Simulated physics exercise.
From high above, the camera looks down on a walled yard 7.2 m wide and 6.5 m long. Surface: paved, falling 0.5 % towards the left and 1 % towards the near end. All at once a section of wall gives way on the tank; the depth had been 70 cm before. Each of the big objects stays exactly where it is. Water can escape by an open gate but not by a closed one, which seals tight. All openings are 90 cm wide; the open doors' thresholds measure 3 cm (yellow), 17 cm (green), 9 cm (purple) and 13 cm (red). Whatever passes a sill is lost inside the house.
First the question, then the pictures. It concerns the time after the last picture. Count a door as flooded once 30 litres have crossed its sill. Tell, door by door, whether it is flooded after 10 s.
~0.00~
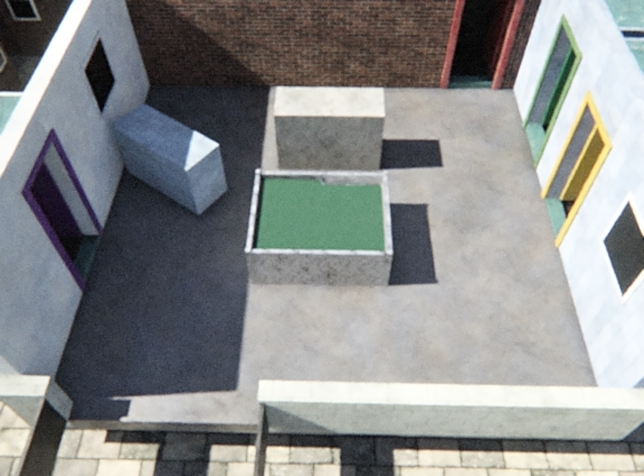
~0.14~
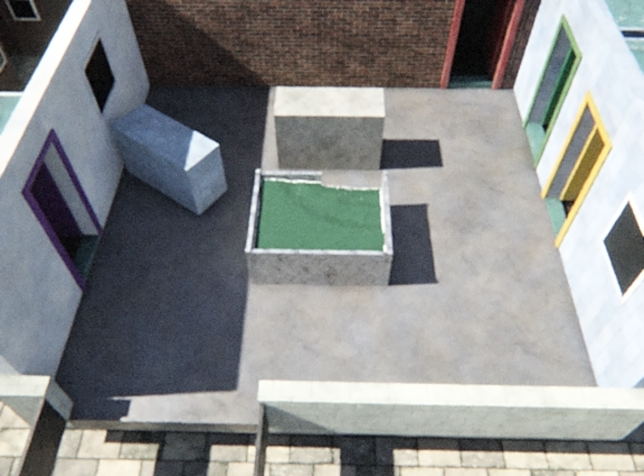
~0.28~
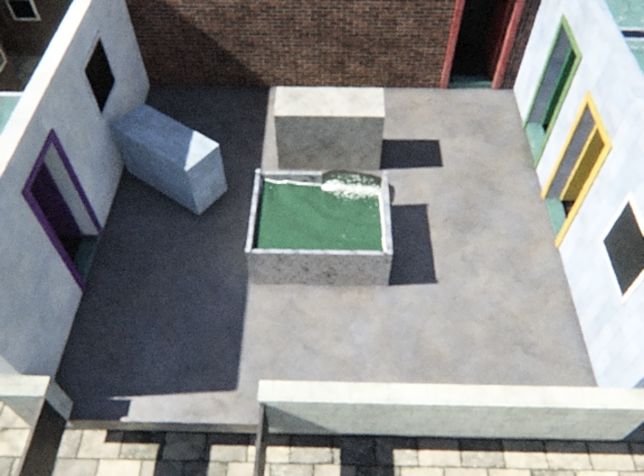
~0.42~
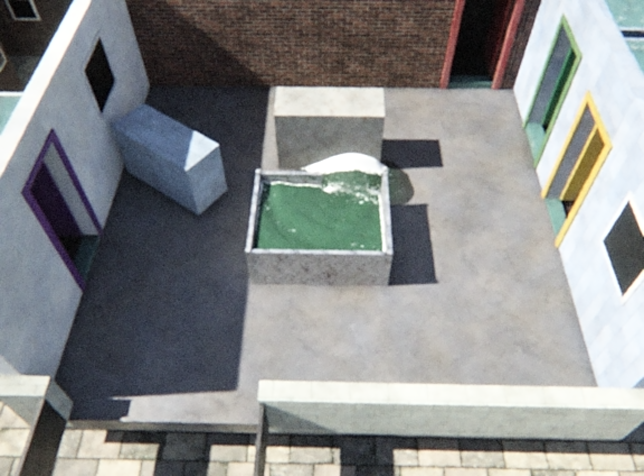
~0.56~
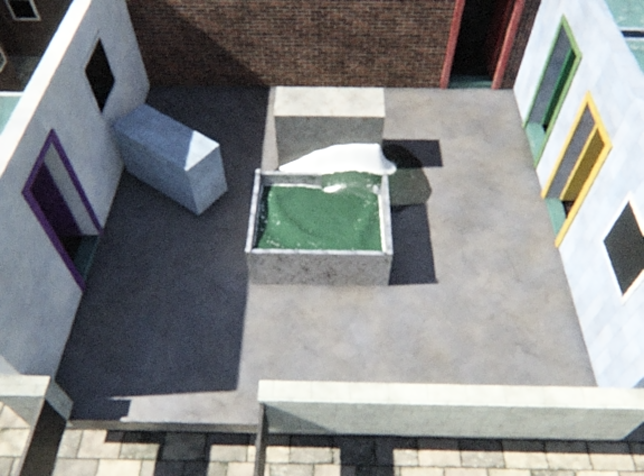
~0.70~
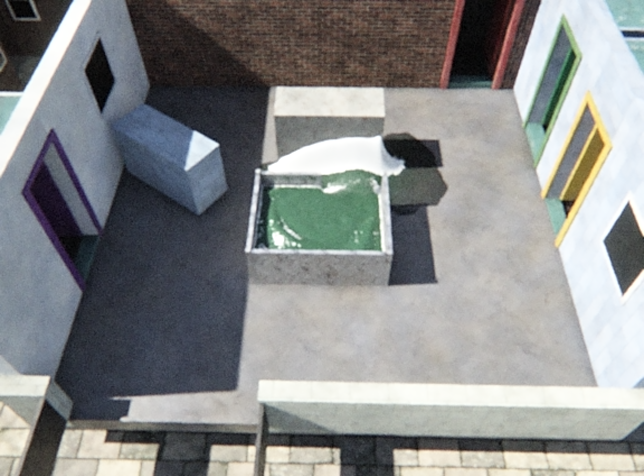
Yellow door - yes; green door - no; purple door - no; red door - no.
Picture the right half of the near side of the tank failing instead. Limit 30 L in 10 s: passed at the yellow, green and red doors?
Yellow door doesn't reach it, green door doesn't reach it, red door doesn't reach it.
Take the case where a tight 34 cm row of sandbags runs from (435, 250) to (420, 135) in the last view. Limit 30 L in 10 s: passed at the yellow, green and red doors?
Checking the limit, yellow is fine, green is fine, red is fine.
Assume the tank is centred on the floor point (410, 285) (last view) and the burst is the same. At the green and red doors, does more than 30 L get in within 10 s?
Checking the limit: The green door is within it and the red door is beyond it.
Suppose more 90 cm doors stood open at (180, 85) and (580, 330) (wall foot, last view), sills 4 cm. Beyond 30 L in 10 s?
So the first one exceeds it, while the second one doesn't reach it.
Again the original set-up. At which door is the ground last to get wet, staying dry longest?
Purple.
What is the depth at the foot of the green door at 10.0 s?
Roughly 4.0 cm.
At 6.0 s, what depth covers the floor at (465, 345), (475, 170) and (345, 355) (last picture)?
Roughly 1, 5, 0 cm.
After 1.4 s water covers 20 % of the floor and is deepest (49 cm) near (350, 174); yellow door not reached, green door not reached, purple door not reached, red door not reached.
After 2.2 s water covers 35 % of the floor and is deepest (34 cm) near (350, 174); yellow door 8 cm at the sill, 5 L in, green door 19 cm at the sill, 1 L in, purple door not reached, red door 10 cm at the sill, 0 L in.
After 3.5 s water covers 50 % of the floor and is deepest (24 cm) near (350, 174); yellow door 9 cm at the sill, 44 L in, green door 12 cm at the sill, 4 L in, purple door 4 cm at the sill, 0 L in, red door 13 cm at the sill, 3 L in.
After 6.0 s water covers 70 % of the floor and is deepest (12 cm) near (340, 173); yellow door 6 cm at the sill, 80 L in, green door 8 cm at the sill, 4 L in, purple door 3 cm at the sill, 0 L in, red door 7 cm at the sill, 4 L in.
After 10.0 s water covers 85 % of the floor and is deepest (8 cm) near (205, 172); yellow door 4 cm at the sill, 93 L in, green door 4 cm at the sill, 4 L in, purple door 2 cm at the sill, 0 L in, red door 3 cm at the sill, 4 L in.
